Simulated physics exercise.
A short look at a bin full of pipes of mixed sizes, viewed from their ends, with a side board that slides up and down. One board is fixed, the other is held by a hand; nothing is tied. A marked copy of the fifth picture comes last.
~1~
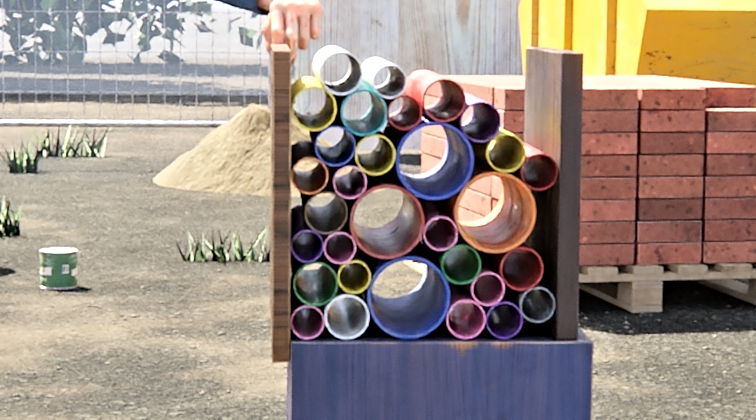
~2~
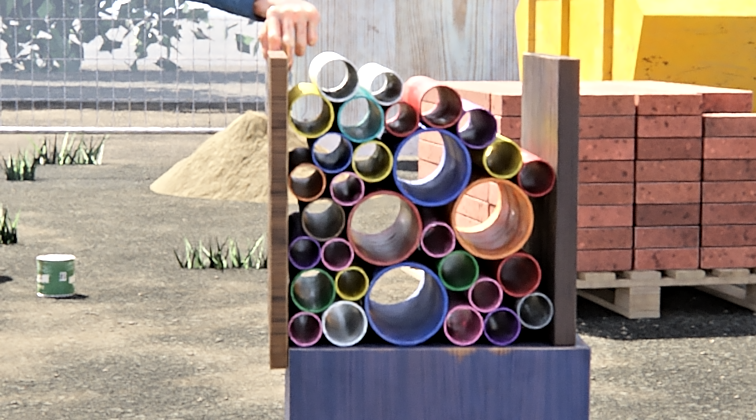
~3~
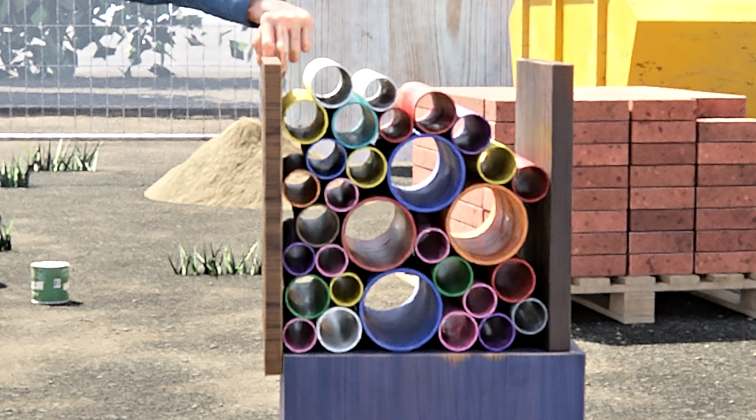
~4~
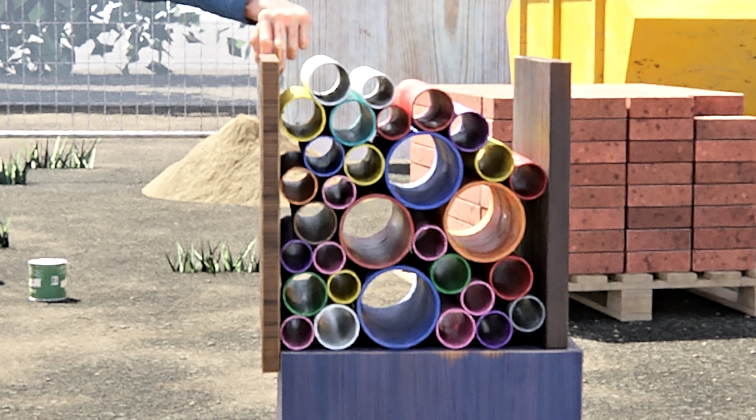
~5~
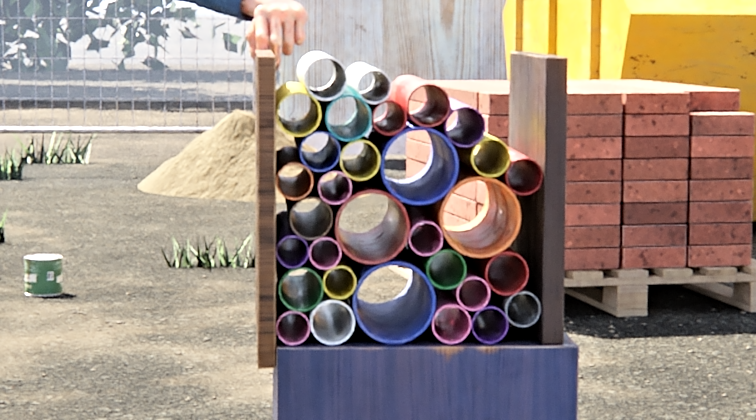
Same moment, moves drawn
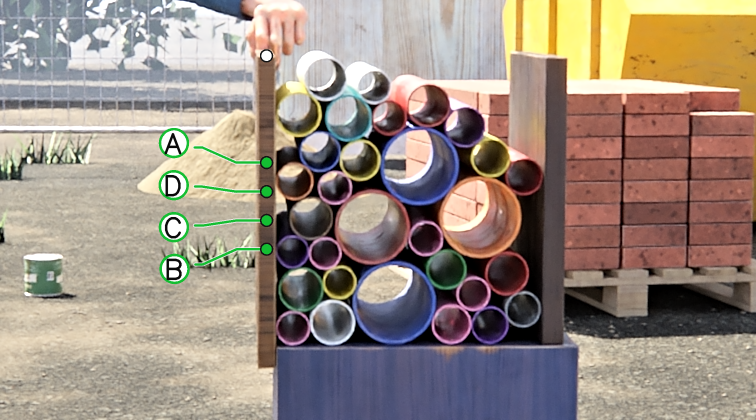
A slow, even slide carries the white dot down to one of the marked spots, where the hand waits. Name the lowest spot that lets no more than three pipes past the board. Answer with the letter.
D is the limit.
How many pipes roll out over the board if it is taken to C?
The count is six.
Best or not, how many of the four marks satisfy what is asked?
Two of the four.
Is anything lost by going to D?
Yes.
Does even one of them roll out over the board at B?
Yes, at B.
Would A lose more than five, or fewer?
Fewer than five.
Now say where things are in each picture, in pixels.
A green pipe (316, 284); a green pipe (461, 264); a pink pipe (441, 233), in the first frame.
A pink pipe (438, 240); a yellow pipe (373, 161), in the second frame.
A yellow pipe (497, 165); a red pipe (435, 112), in the third frame.
Side board (269, 201); a pink pipe (297, 332), in the fourth frame.
A green pipe (301, 290); a green pipe (446, 269); a pink pipe (426, 238), in the fifth frame.
On the marked copy, A at (267, 162); B at (267, 249); C at (267, 221); D at (267, 192); the white dot at (267, 56).
Following D. Soon after the start, top of the board (276, 118).
Later, top of the board (276, 189).
In the end, top of the board (276, 191), two out over the board.
As for the rest, A two out over the board; B more than three out over the board; C more than three out over the board.
